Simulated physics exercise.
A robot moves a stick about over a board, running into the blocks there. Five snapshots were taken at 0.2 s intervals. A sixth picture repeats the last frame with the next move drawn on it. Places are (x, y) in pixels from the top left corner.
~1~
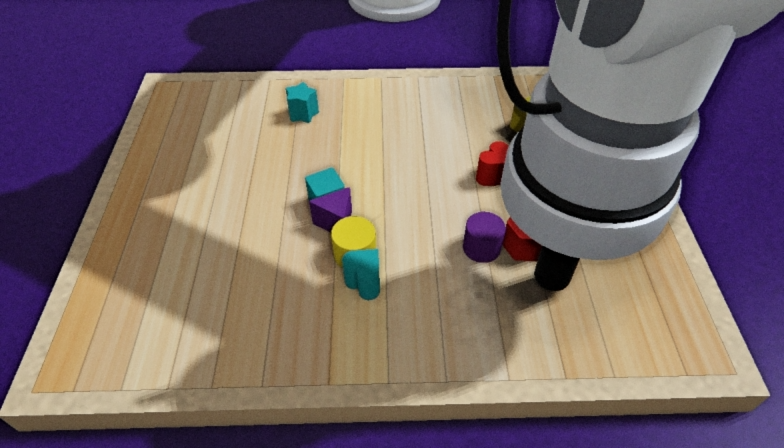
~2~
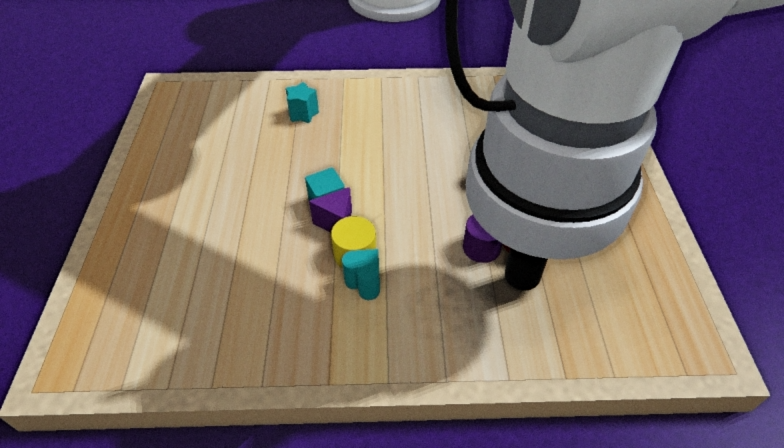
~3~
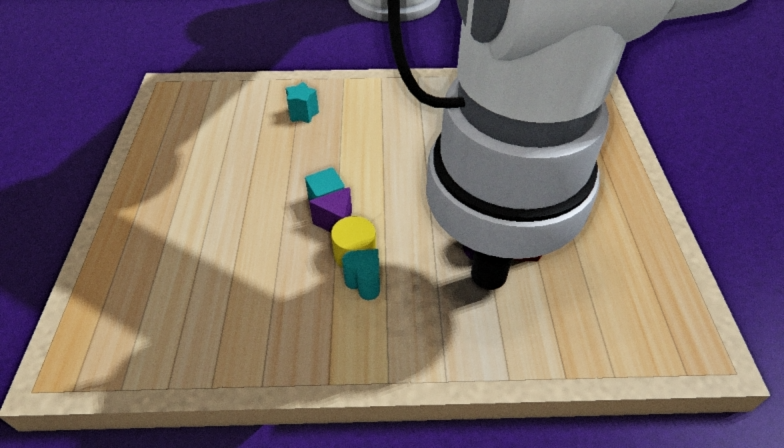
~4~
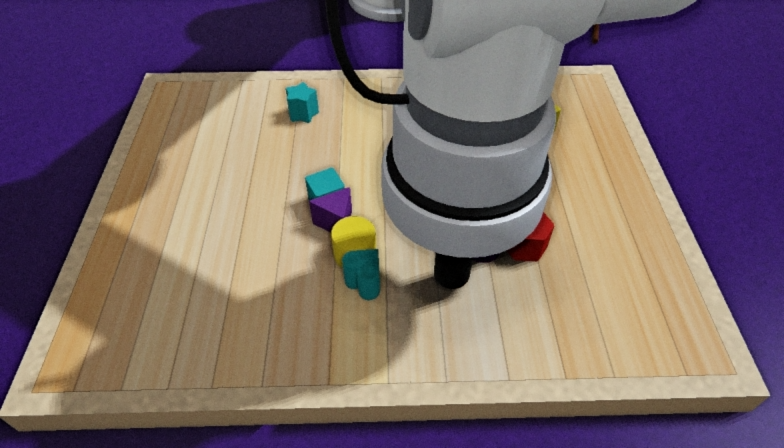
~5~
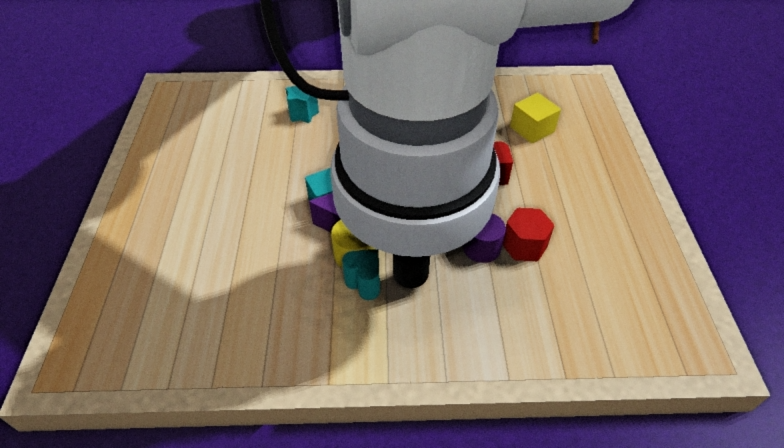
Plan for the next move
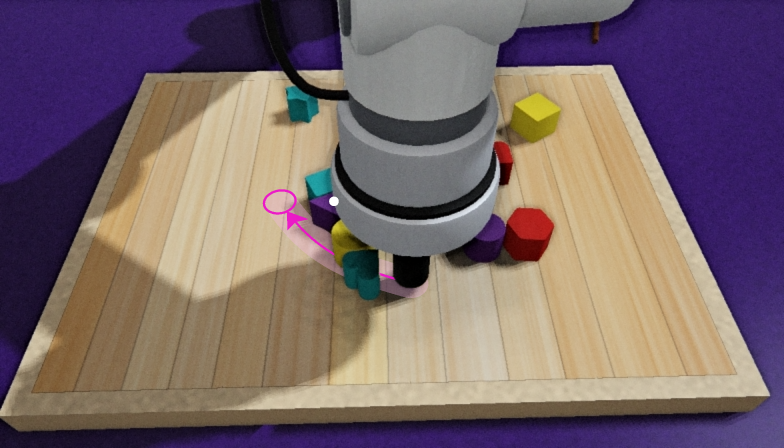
Over a wooden board, a robot arm moves a black stick left past still blocks.
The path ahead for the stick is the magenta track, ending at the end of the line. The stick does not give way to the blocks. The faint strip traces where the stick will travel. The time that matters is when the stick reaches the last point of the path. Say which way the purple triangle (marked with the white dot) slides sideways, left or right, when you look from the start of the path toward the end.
The shift is rightward.
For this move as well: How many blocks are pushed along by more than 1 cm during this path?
The push moves three or more blocks more than 1 cm.
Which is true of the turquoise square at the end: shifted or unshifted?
By the end it has moved.
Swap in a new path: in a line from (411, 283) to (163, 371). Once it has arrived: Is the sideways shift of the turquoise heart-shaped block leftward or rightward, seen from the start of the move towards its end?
Goes right.
Drawn move, from (411, 283) by way of (354, 264) and (309, 236) to (280, 202); the dot is on the purple triangle.
The first path, step by step. One third of the way, stick at (353, 256); turquoise square at (321, 171), turned 30° clockwise; purple triangle at (316, 191), turned 25° clockwise; yellow circle at (323, 222); turquoise heart-shaped block at (330, 264), turned 50° anticlockwise.
Two thirds of the way, stick at (307, 227); turquoise square at (322, 168), turned 45° clockwise; purple triangle at (291, 182), turned 105° clockwise; yellow circle at (269, 204); turquoise heart-shaped block at (329, 265), turned 55° anticlockwise.
At the end, stick at (278, 194); turquoise square at (322, 168), turned 45° clockwise; purple triangle at (286, 160), turned 105° clockwise; yellow circle at (239, 192); turquoise heart-shaped block at (329, 265), turned 55° anticlockwise.
